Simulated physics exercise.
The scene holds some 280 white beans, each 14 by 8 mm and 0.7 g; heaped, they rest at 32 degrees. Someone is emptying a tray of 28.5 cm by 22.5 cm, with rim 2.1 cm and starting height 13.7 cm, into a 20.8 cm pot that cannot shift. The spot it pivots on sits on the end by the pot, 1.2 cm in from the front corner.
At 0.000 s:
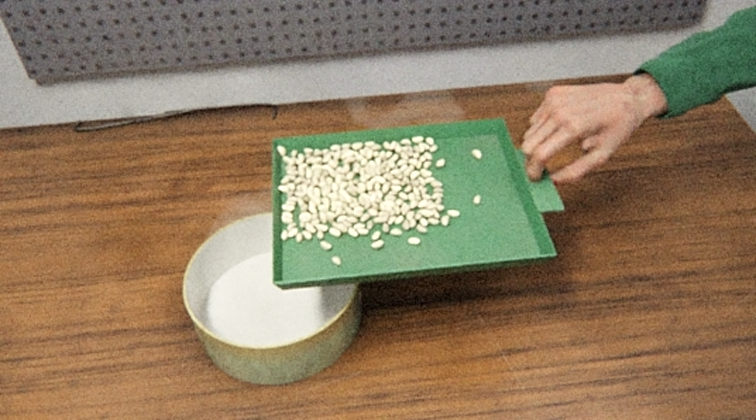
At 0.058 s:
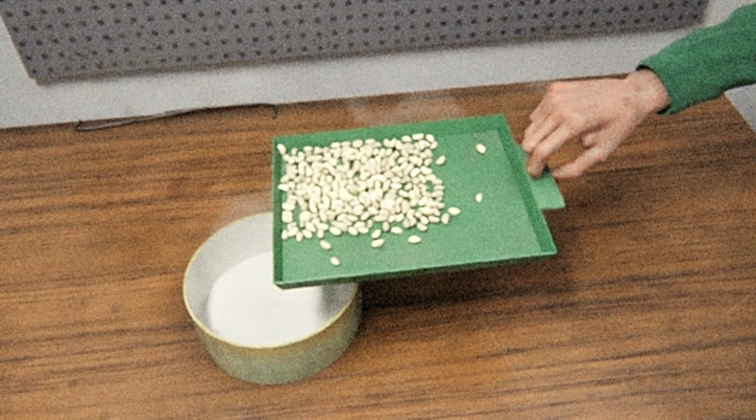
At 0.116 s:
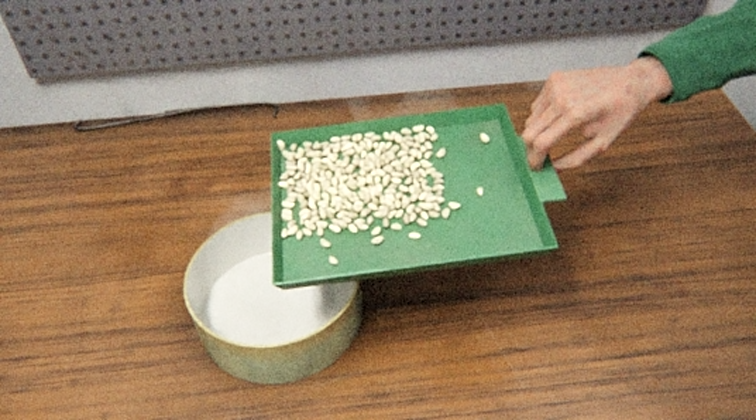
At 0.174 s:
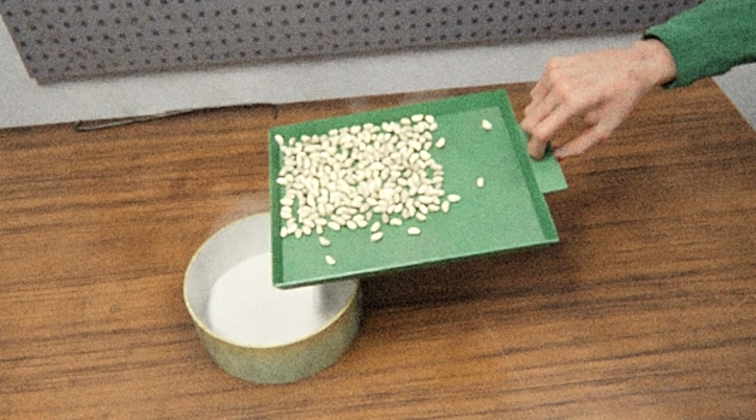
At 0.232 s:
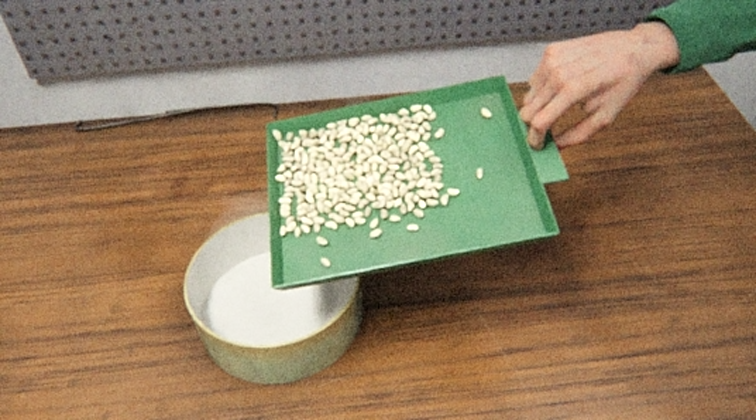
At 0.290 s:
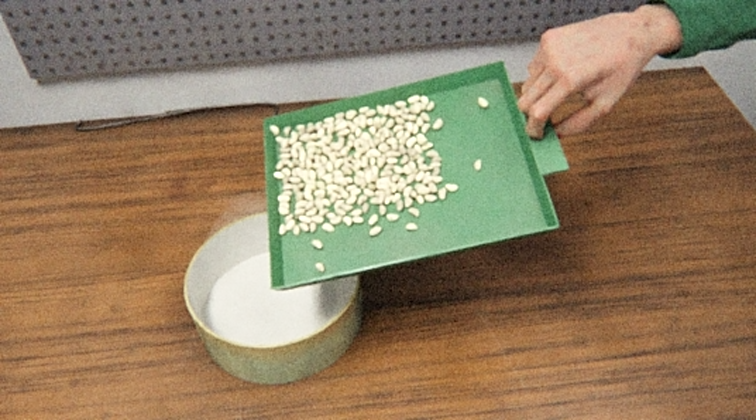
A hand slowly raises the right side of a green tray of white beans.
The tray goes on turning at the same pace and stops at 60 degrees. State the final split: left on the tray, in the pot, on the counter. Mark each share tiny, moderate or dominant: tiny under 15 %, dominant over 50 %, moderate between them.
Tray: Moderate, pot: Moderate, counter: Moderate.
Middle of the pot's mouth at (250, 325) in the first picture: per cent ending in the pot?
Estimate: ~ 70 %.
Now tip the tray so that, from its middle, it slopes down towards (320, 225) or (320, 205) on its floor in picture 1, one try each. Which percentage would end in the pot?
That would be close to 30 per cent, then close to 20 per cent.
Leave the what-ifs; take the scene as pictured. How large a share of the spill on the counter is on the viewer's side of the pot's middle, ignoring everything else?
Roughly 100 per cent.
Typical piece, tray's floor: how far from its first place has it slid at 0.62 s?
Around 4 centimetres.
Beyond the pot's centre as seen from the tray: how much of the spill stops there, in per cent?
Around 60 per cent, give or take.
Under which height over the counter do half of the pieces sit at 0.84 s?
Roughly 20 cm.
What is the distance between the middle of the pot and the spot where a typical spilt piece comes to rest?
18 cm.
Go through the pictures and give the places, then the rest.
In the first picture, tray tilt 0 degrees, front corners at (280, 277) and (547, 250); middle of the pieces at (363, 187); pot at (272, 273).
In the second picture, tray tilt 1 degrees, front corners at (280, 277) and (548, 248); middle of the pieces at (363, 185).
In the third picture, tray tilt 4 degrees, front corners at (280, 278) and (549, 242), lowest corner left front; middle of the pieces at (363, 180).
In the fourth picture, tray tilt 8 degrees, front corners at (279, 279) and (550, 235), lowest corner left front; middle of the pieces at (362, 174).
In the fifth picture, tray tilt 11 degrees, front corners at (278, 280) and (550, 228), lowest corner left front; middle of the pieces at (360, 168).
In the sixth picture, tray tilt 15 degrees, front corners at (278, 282) and (549, 222), lowest corner left front; middle of the pieces at (358, 163); pot at (273, 273). The tray's pace is about 65 degrees a second.
After 0.62 s, tilt 37 degrees; the tray holds 100 %, the pot 0 %.
After 0.84 s, tilt 52 degrees; the tray holds 95 %, the pot 0 %.
Then, at 1.18 s, tilt 60 degrees; the tray holds 50 %, the pot 20 %.
By 2.4 s all is still; tray 35 %, pot 35 %, counter 35 %.
